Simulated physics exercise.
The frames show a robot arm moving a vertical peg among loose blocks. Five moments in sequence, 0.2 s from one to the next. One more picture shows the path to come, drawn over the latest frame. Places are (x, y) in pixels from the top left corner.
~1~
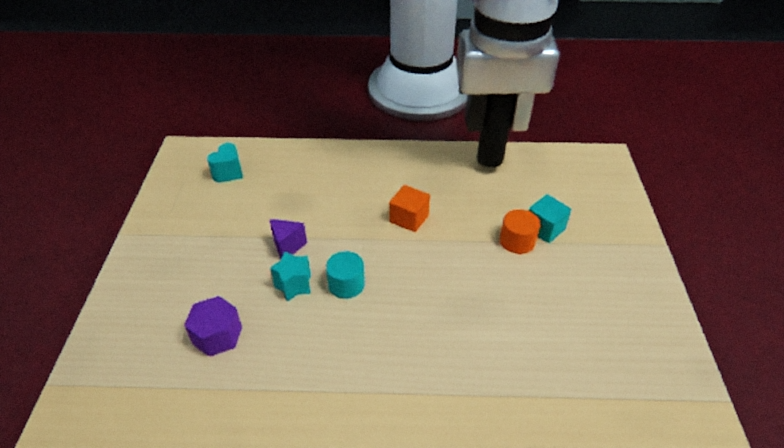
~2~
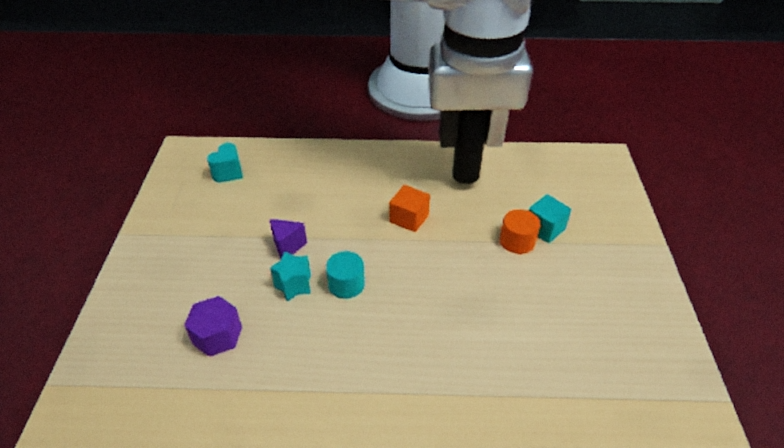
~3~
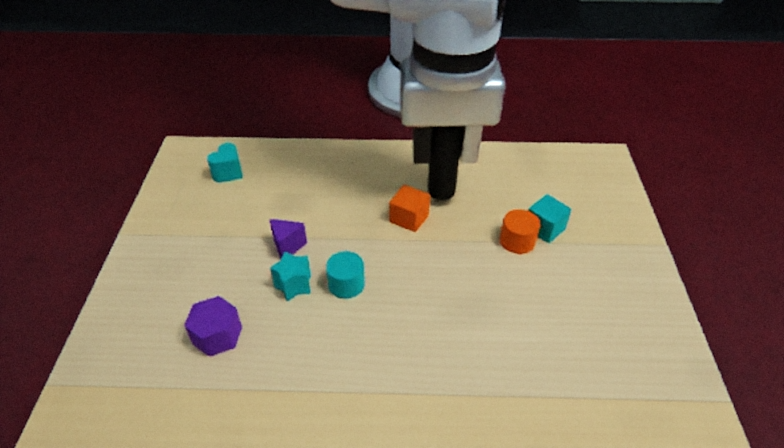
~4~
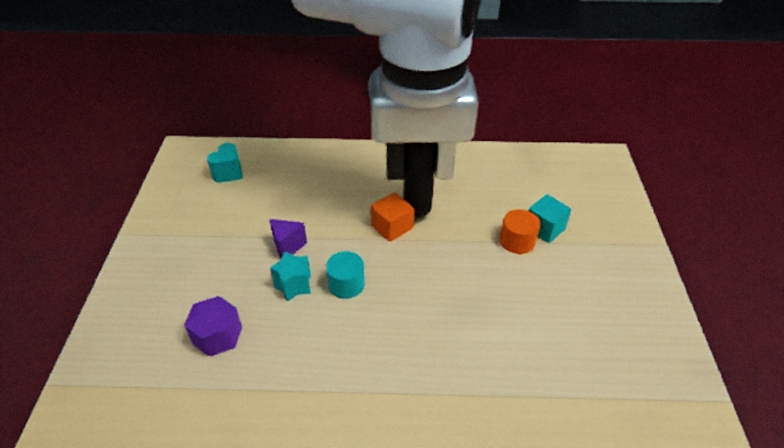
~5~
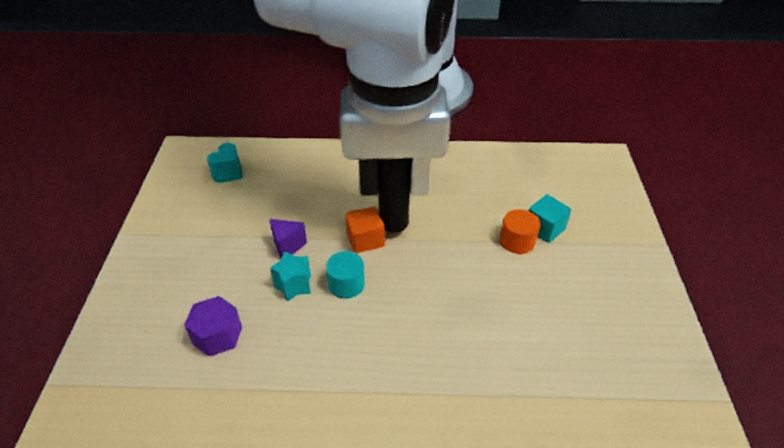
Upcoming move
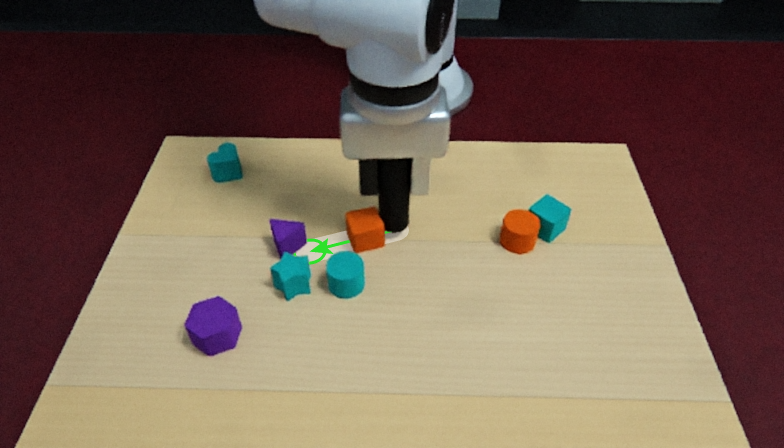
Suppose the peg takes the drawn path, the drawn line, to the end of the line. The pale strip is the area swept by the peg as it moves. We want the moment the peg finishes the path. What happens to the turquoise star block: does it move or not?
At the end of the path, it will have moved.
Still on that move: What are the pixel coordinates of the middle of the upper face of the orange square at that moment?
Its top middle will sit at (282, 250).
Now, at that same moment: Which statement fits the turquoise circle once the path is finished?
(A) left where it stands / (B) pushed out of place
The one that fits is A, left where it stands.
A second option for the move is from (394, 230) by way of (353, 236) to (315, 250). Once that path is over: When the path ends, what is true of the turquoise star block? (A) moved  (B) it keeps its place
The answer is A.
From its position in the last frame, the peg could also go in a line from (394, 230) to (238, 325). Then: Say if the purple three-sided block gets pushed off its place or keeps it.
My prediction: It moves.
Drawn move, in a line from (394, 230) to (310, 251).
The first path, step by step. Halfway along, peg at (352, 233); orange square at (322, 234), turned 15° anticlockwise.
At the end, peg at (309, 244); purple three-sided block at (275, 226); turquoise star block at (279, 279); turquoise circle still; orange square at (282, 250), turned 40° anticlockwise.
